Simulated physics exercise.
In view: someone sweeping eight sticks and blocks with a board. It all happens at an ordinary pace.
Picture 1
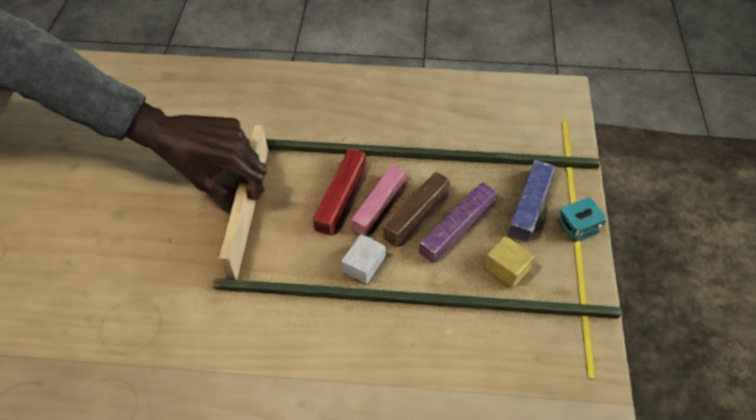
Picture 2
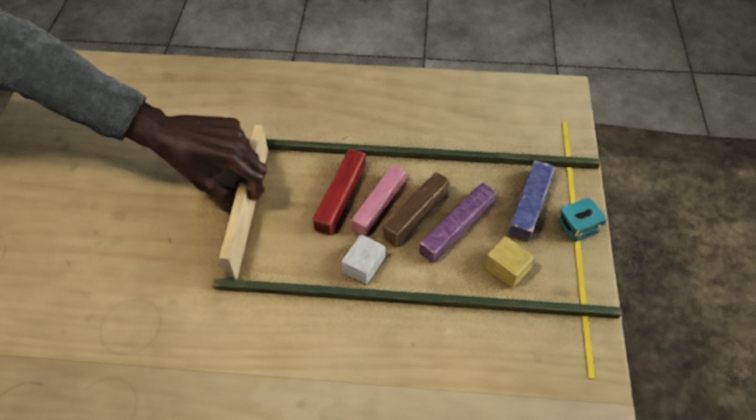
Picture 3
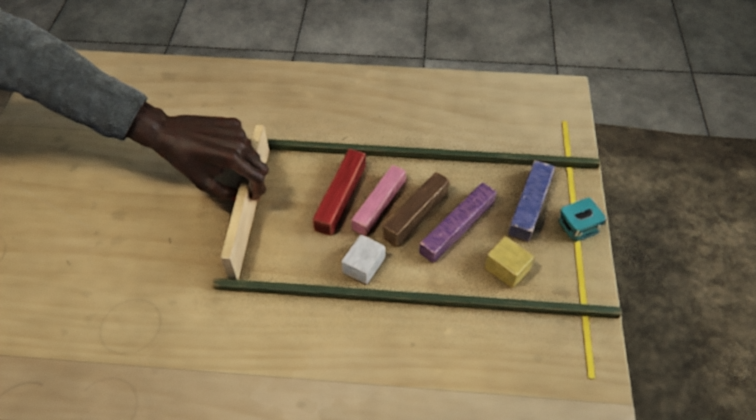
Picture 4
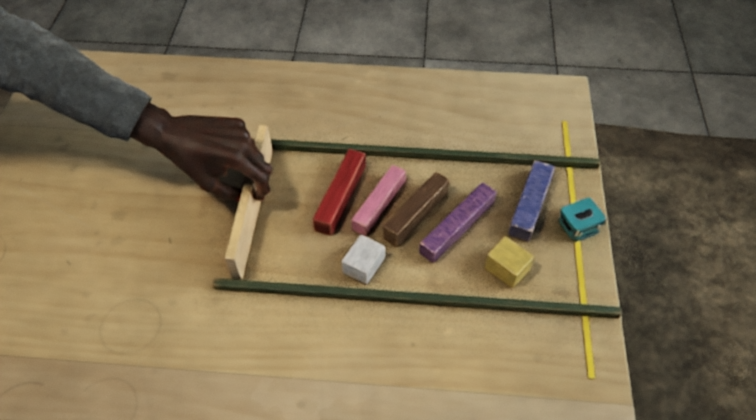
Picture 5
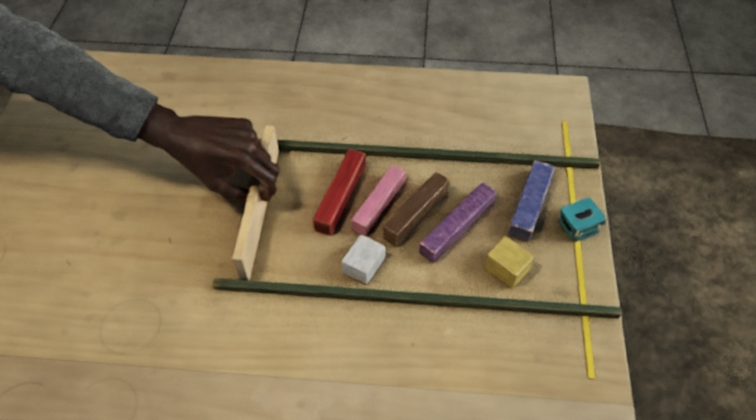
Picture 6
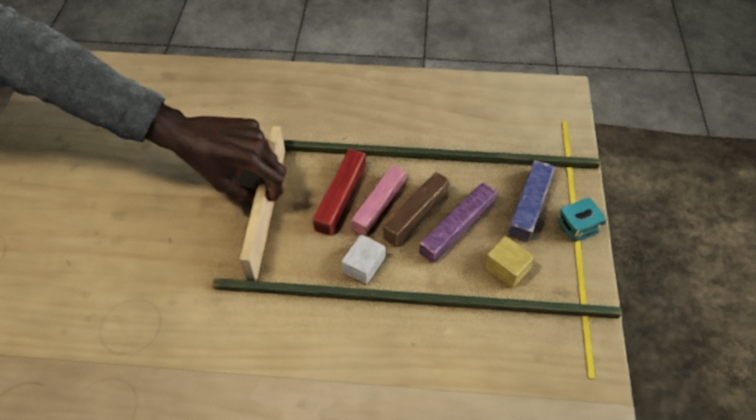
The clip shows a hand holding a wooden board upright between two dark green rails on a table, then sliding it slightly right toward colored sticks and blocks, which stay still near a yellow strip and a turquoise case.
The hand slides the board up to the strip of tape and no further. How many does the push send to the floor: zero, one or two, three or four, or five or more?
Here the number that fall off is five or more.
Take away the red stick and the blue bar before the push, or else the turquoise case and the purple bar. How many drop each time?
First 3, then 3.
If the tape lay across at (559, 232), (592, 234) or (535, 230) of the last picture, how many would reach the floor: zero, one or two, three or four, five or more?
One after another: Three to four; more than four; either three or four.
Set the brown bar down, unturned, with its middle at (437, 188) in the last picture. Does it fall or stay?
From there it goes over.
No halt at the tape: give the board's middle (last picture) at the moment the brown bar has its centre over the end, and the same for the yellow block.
Near (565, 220) and (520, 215).
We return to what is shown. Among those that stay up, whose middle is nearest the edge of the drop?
The pink bar.
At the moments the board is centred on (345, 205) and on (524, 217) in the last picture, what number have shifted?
First 2, then 8.
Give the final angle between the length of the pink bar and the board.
About 0°.
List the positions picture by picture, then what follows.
The first picture shows turquoise case (581, 220); blue bar (532, 200); yellow block (509, 262); board (246, 199); tape (576, 233).
The second picture shows blue bar (532, 200); board (246, 199).
The third picture shows yellow block (509, 262); white block (364, 259).
The fourth picture shows turquoise case (581, 220); red stick (341, 191).
The fifth picture shows blue bar (532, 200); purple bar (458, 222).
The sixth picture shows turquoise case (581, 220); blue bar (532, 200); yellow block (509, 262); board (265, 200); tape (576, 233).
Early on, none off yet; turquoise case at rest near (581, 220); blue bar at rest near (532, 200); yellow block at rest near (509, 262).
Finally, the number that fall off is five or more; lost, brown bar, purple bar, yellow block, blue bar and turquoise case.
